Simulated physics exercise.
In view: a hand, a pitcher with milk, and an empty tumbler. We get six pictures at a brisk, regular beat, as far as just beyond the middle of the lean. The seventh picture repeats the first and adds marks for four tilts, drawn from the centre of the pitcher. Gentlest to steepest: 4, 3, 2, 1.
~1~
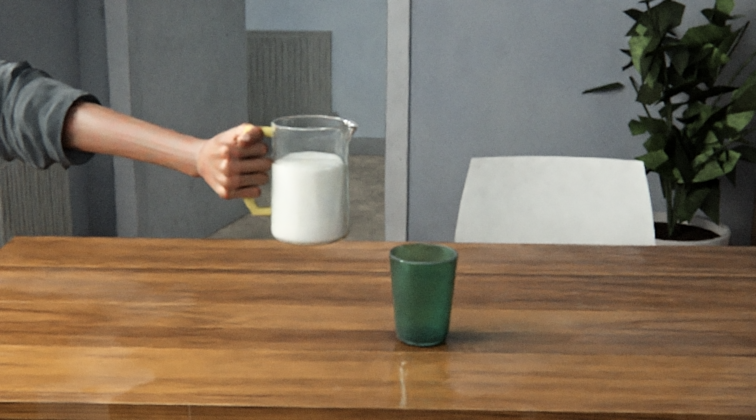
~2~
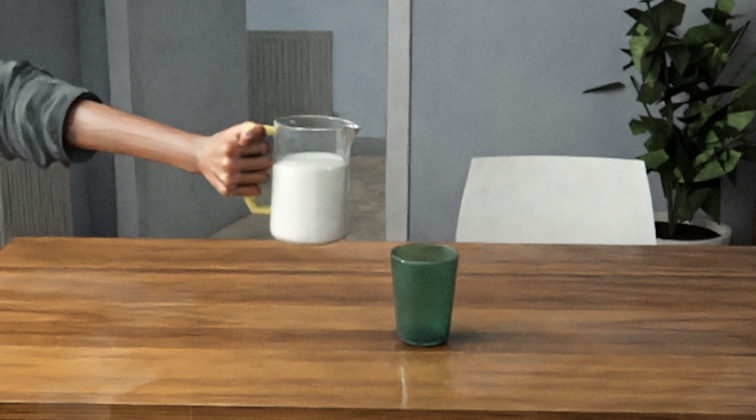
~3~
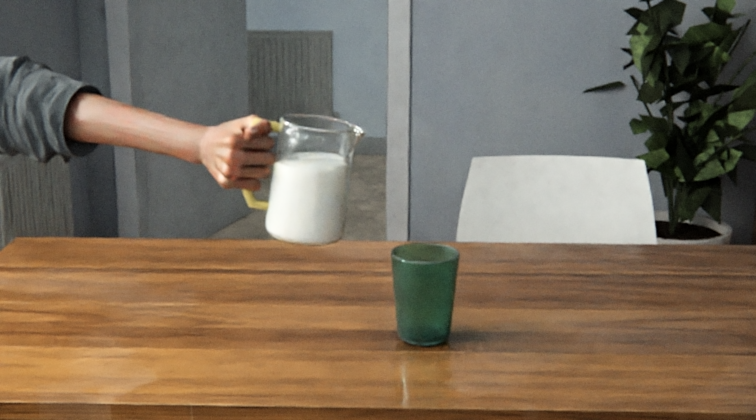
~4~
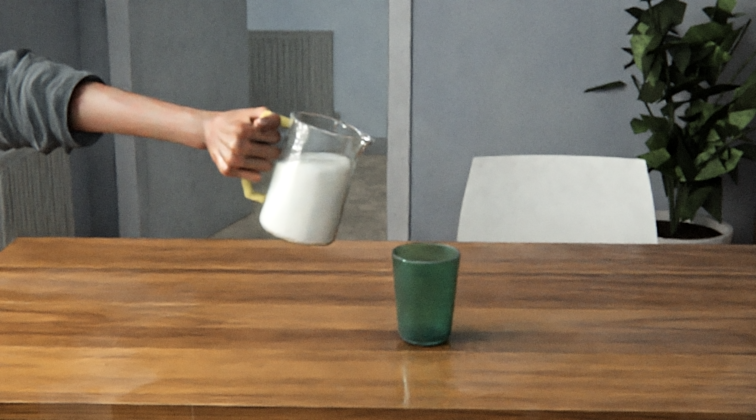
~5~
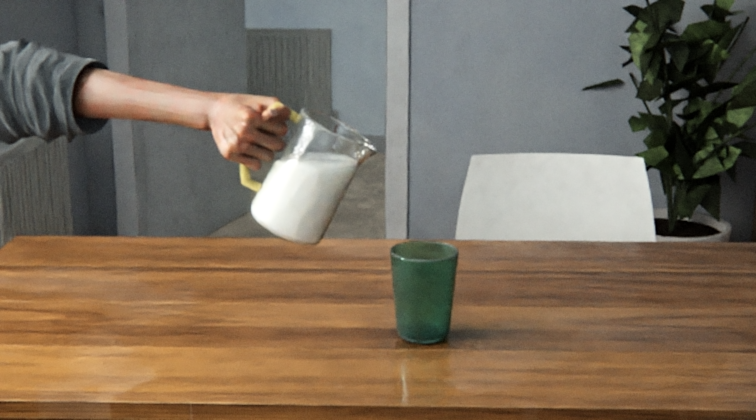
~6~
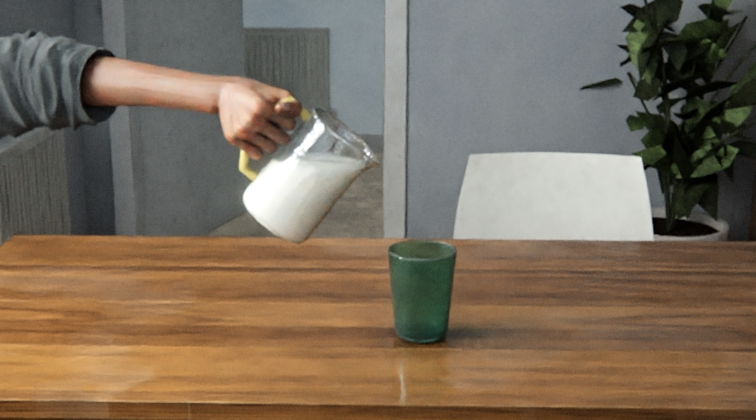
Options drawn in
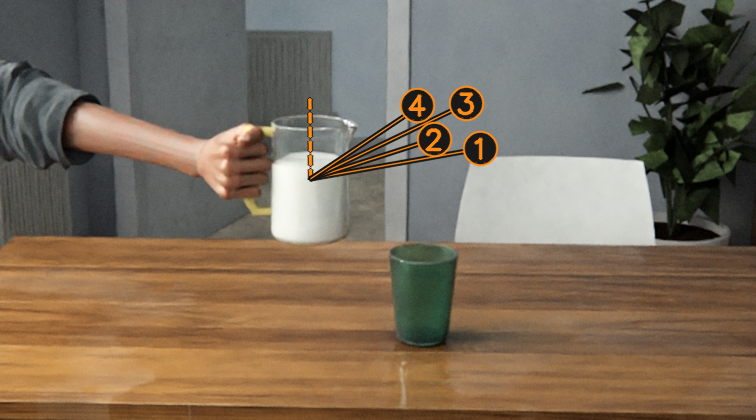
A hand holding a glass pitcher of milk by its yellow handle, gradually tilting it rightward above a green tumbler on a wooden table.
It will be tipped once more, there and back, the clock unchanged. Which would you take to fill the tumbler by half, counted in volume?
The best tilt is 2.
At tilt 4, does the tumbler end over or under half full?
Under half.
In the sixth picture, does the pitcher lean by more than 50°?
No, it does not.
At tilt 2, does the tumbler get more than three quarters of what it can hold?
No, less.
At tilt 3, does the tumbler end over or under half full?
Under half.
In orange, 1 at (464, 151); 2 at (417, 144); 3 at (451, 111); 4 at (404, 116).
Choosing 1, the tumbler ends with about 75 % of what it can hold.
Choosing 2, the tumbler ends with about 53 % of what it can hold.
Choosing 3, the tumbler ends with about 30 % of what it can hold.
Choosing 4, the tumbler ends with about 14 % of what it can hold.
